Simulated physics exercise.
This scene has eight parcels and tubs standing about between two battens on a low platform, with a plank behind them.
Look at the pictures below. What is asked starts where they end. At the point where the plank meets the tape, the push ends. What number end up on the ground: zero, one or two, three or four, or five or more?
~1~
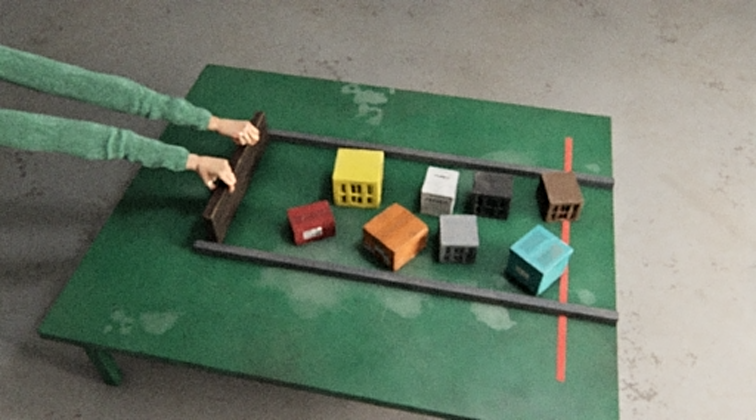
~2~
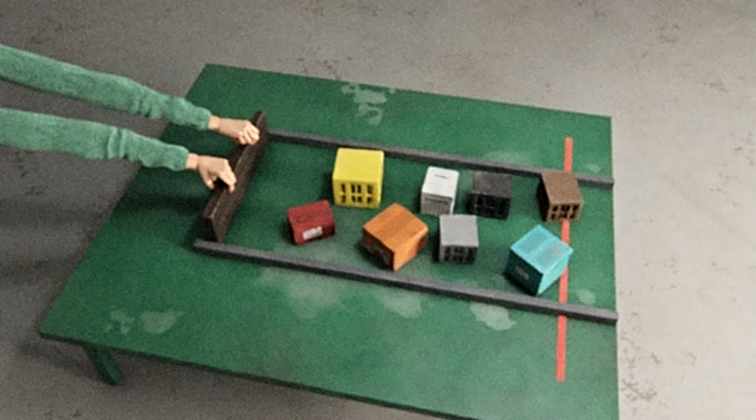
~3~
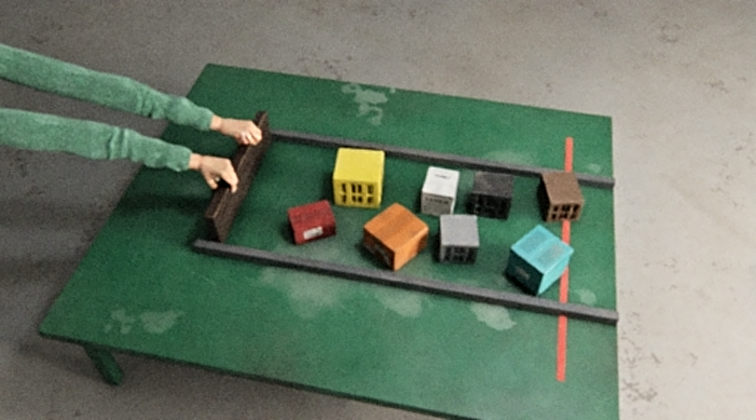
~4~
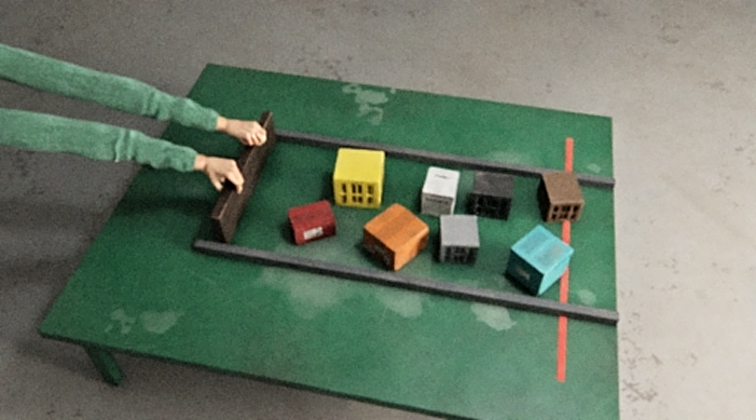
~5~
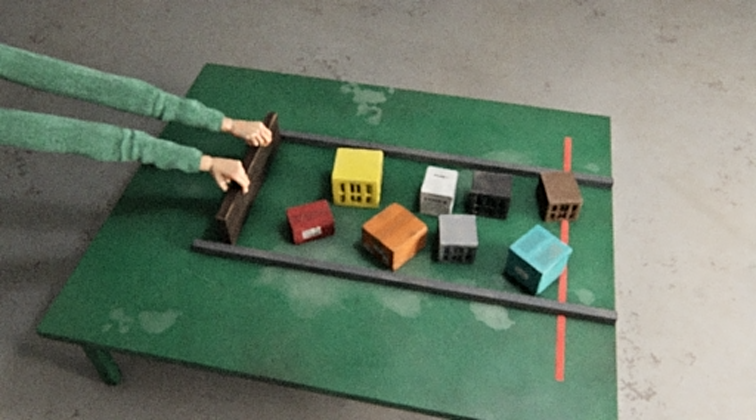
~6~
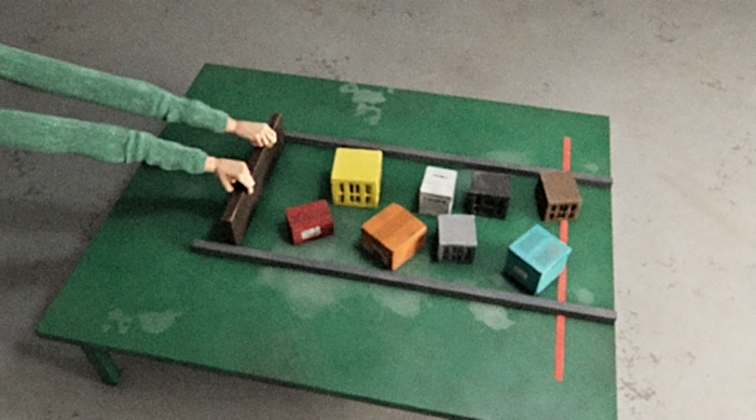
No fewer than five are pushed off.
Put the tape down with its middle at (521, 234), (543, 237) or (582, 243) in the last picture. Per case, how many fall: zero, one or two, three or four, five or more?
In the order of the places given: Either three or four; three to four; at least five.
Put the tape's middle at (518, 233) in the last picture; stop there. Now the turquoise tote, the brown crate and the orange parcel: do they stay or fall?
Well, the turquoise tote leaves the top, the brown crate leaves the top, and the orange parcel hangs in there.
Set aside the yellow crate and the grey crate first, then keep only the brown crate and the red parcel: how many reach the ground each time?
That gives 4 for the first pair taken away and 4 for the second.
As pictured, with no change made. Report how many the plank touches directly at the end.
The count is 2.
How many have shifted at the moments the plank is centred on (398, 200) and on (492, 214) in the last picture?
At first I count 7, and then 8.
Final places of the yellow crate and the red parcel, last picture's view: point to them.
Reading them off: First (591, 215); then (587, 278).
Soon after, none off yet; brown crate at rest near (558, 196); turquoise tote at rest near (536, 260); black crate at rest near (490, 195).
After that, none off yet; brown crate displaced about its own width near (593, 201); turquoise tote displaced about its own width near (587, 274); black crate displaced well along near (556, 205).
In the end, the number that fall off is five or more; gone, orange parcel, white box, grey crate, black crate, turquoise tote and brown crate.
